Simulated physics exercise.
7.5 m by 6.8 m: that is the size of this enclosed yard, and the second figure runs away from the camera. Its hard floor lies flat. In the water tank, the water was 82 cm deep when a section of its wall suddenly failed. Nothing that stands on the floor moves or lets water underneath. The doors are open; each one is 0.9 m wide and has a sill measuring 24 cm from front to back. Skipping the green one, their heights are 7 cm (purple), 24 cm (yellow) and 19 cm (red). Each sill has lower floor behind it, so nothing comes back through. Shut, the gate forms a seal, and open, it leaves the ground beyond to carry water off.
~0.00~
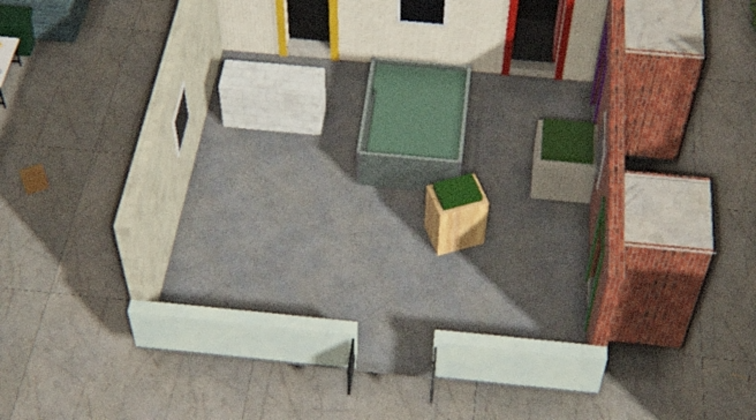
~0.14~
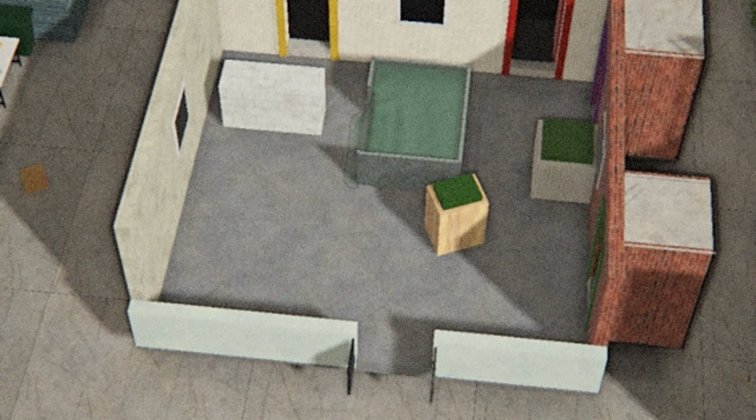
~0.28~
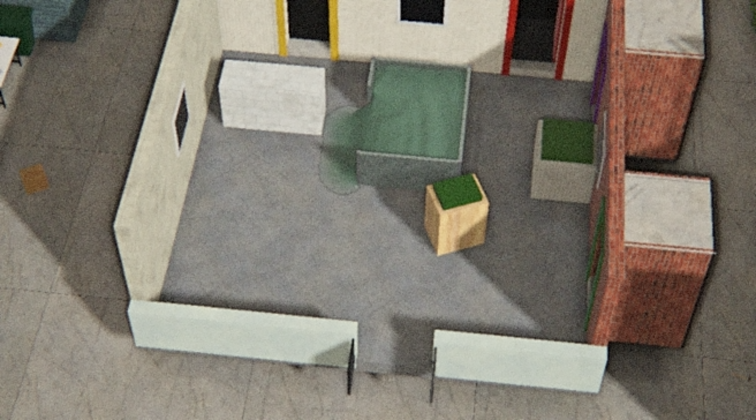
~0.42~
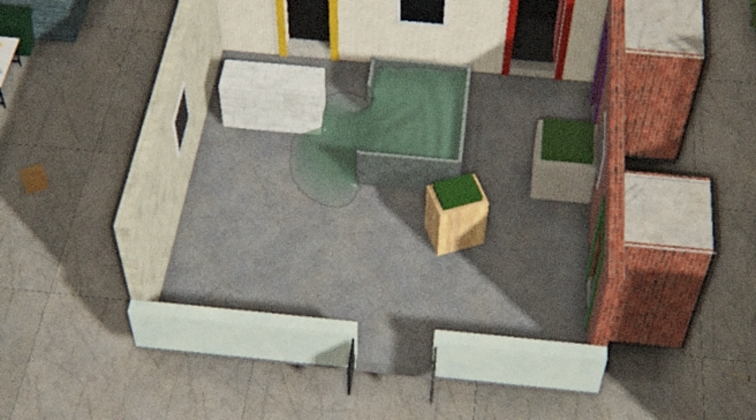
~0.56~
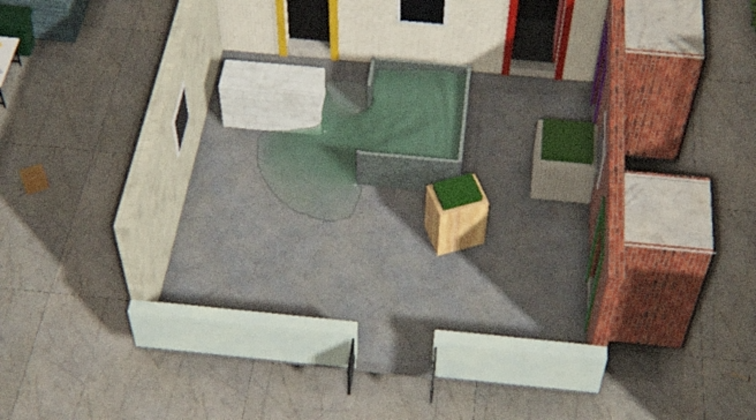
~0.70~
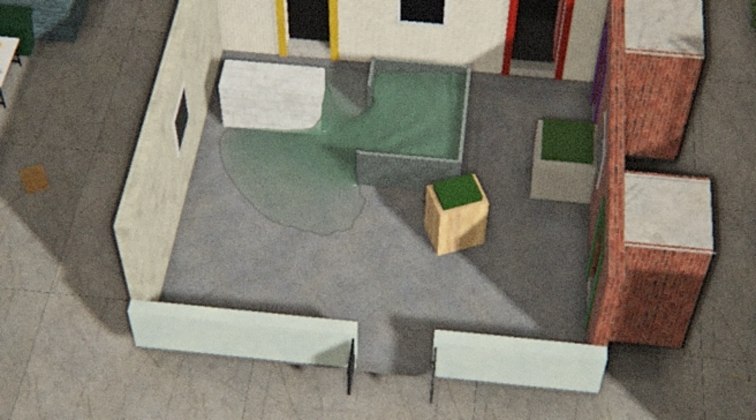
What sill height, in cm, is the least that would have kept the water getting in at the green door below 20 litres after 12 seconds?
The least height is about 9.5 cm.
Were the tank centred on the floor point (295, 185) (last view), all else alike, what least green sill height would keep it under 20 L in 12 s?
In this case, 11.0 cm or so.
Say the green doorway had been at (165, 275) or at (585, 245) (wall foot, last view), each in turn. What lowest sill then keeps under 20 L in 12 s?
You'd want roughly 19 cm there first, then roughly 8.5 cm.
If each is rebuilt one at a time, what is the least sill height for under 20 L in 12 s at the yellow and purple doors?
About 16 cm at yellow and 6.0 cm at purple.
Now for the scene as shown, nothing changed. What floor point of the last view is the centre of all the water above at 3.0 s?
(302, 171) or so.
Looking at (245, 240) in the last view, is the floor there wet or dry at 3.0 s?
At that moment it's submerged.
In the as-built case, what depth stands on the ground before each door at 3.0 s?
Depths in cm - green: 0, purple: 0, yellow: 11, red: 2.
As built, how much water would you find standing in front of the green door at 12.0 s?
Roughly 10.0 cm deep.
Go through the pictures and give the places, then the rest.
In the first frame, the water tank at (415, 111) is whole and still, 82 cm deep; the green door at (595, 270) is dry.
In the second frame, water pours out at (366, 140) and has run 0.3 m, to (353, 126); about 7 cm deep outside, 82 cm at the back.
In the third frame, the front is at (327, 135), 0.8 m from the gap at (366, 141); 1.3 m2 of floor is wet, 82 cm left at the back.
In the fourth frame, the gap is at (366, 142), the front 1.3 m out at (294, 161); the back of the water tank holds 74 cm.
In the fifth frame, water pours out at (366, 142) and has run 2.0 m, to (261, 149); about 9 cm deep outside, 69 cm at the back.
In the sixth frame, the front is at (224, 145), 2.7 m from the gap at (366, 142); 6.1 m2 of floor is wet, 70 cm left at the back; 4.7 m in a straight line remain to the green door at (595, 270).
After 1.4 s water covers 30 % of the floor, deepest (50 cm) near (325, 130); it has not reached the green door.
After 3.0 s water covers 45 % of the floor, deepest (46 cm) near (152, 328); it has not reached the green door.
After 12.0 s water covers 100 % of the floor, deepest (12 cm) near (468, 195); 10 cm at the green door, 0 litres in over its 18 cm sill.
At the green door as built, the water arrived by 5.2 s and peaked near 13 cm at 5.8 s.
Run again over the same 12 s with other heights there, 44 litres in over 8 cm, 5 litres over 11 cm. The limit of 20 litres is kept from about 9.5 cm up.
